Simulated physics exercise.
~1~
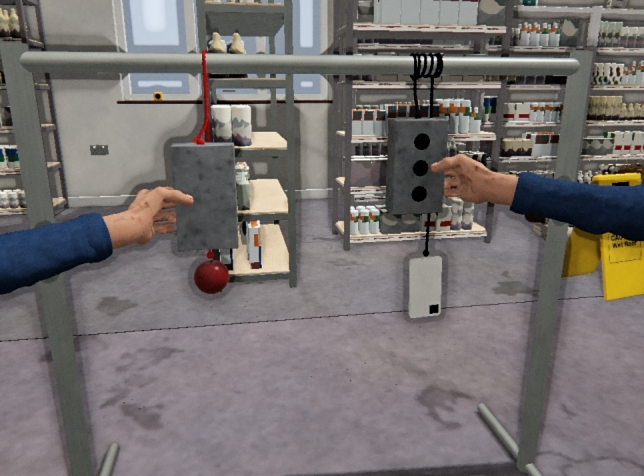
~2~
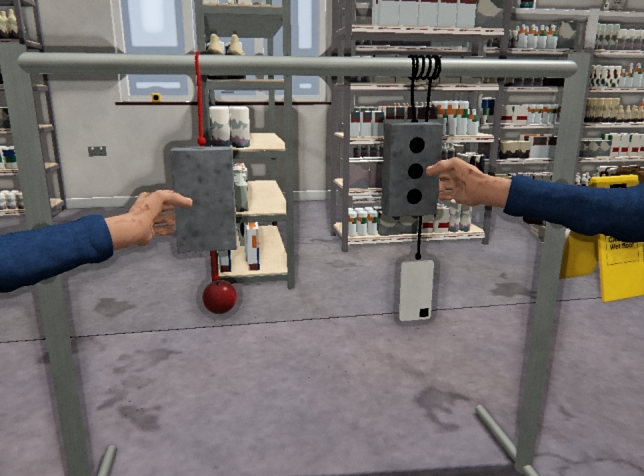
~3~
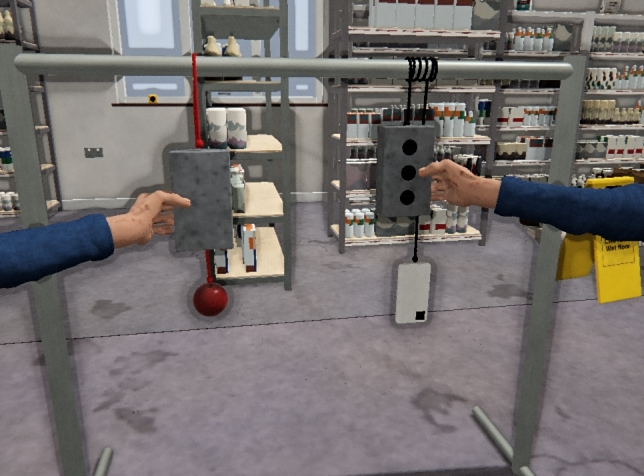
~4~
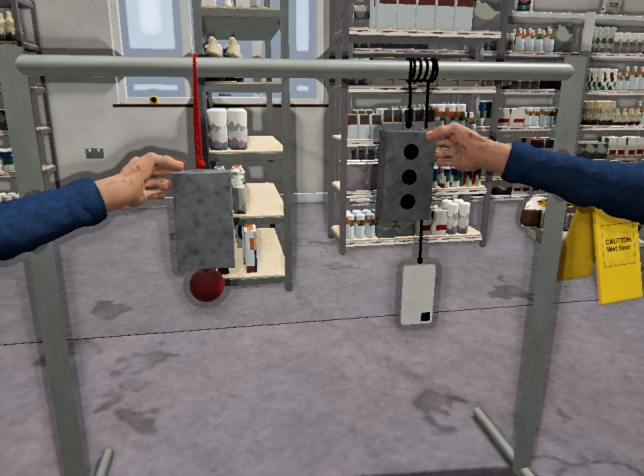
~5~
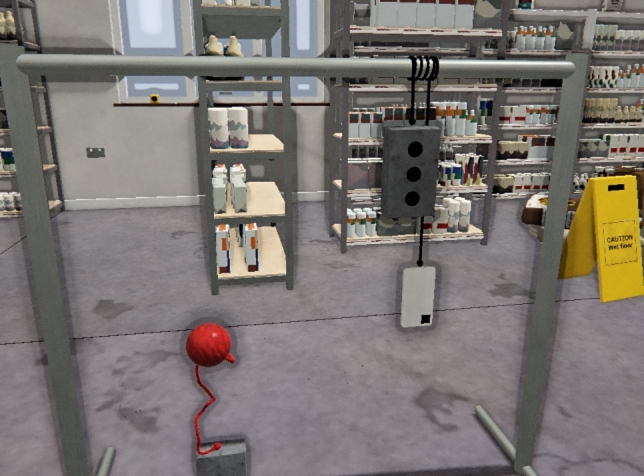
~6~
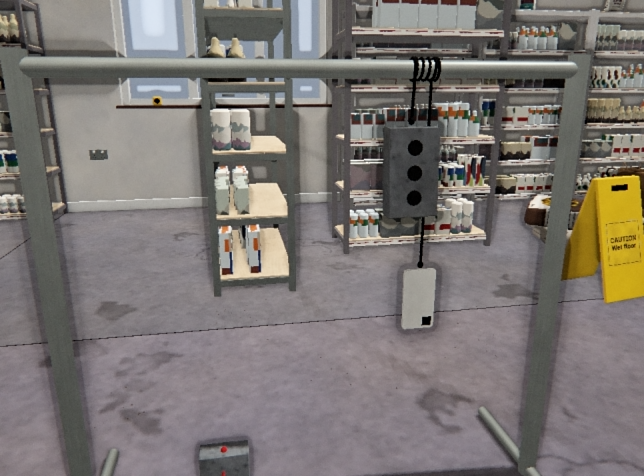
In a storeroom with bottle-lined shelves and a yellow caution sign, two grey pavers hang from a metal rail, each steadied by a hand. The left one is on a red rope with a red apple below it, while the right one hangs from dark rope looped several times round the rail, with a phone beneath. The apple sways slightly as the hands hold still. Then both hands let go and draw back, and the left paver starts to sink. It drops to the floor, its rope and the apple coming down after it. At the end, the left paver lies on the floor with the apple out of sight, while the right paver and phone still hang.
